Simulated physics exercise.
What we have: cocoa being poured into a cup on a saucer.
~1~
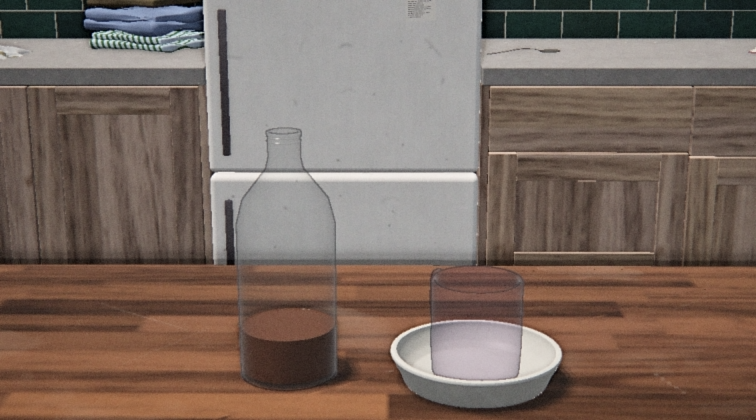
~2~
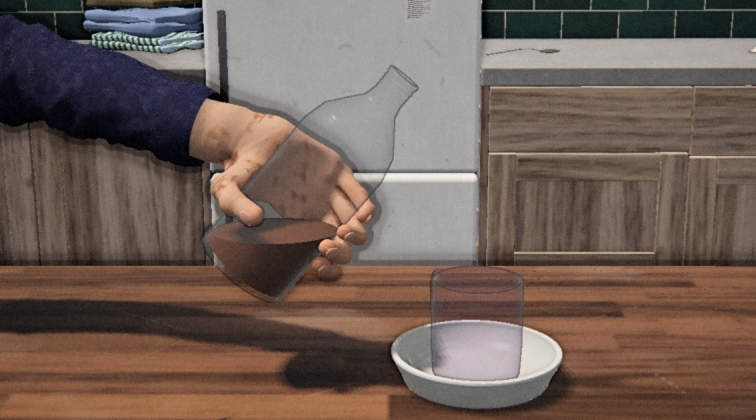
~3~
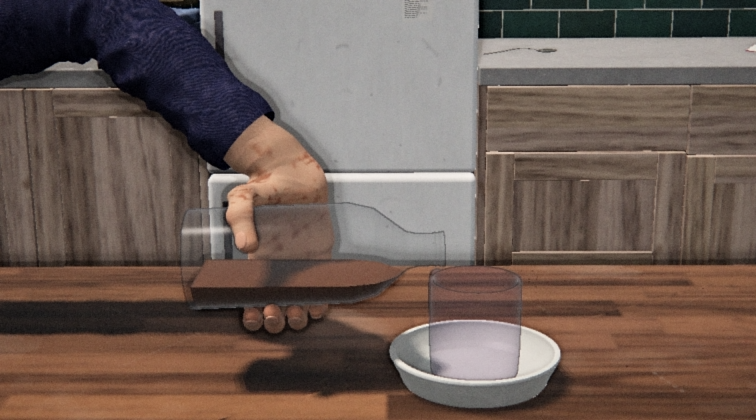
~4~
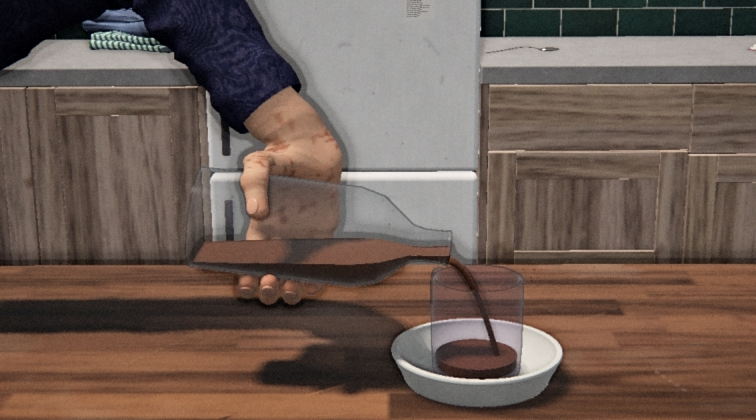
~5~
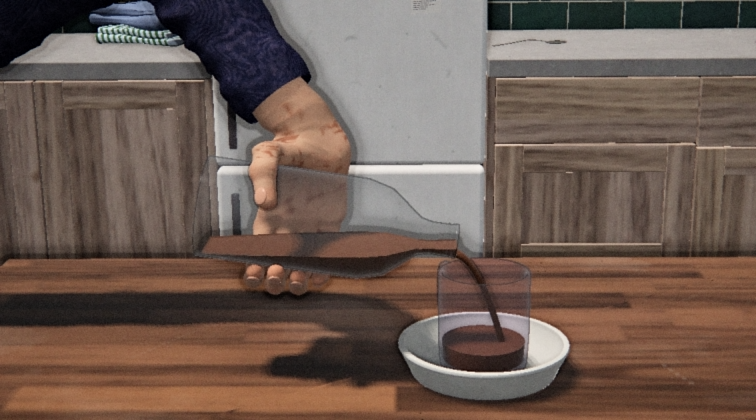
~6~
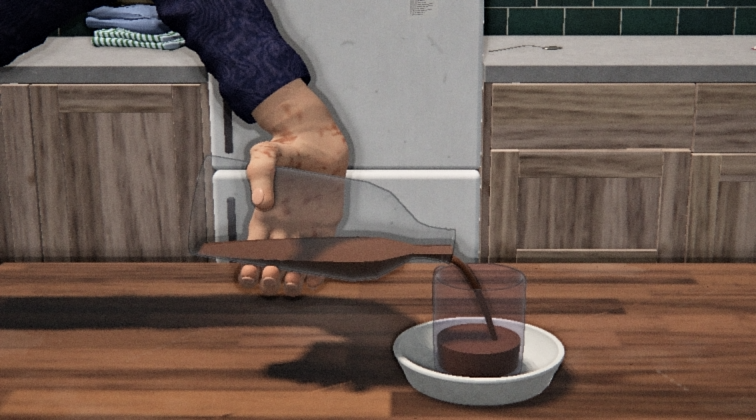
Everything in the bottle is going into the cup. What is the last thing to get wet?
In the end it stays in the cup.
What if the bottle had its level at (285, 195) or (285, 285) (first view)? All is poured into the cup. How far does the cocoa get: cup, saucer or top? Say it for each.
As listed: On to the top, reaches the saucer.
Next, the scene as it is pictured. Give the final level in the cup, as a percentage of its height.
Some 60 per cent.
Shortly, the cup is about half full; the saucer is dry.
At the finish, the cup is about two thirds full; the saucer is dry.
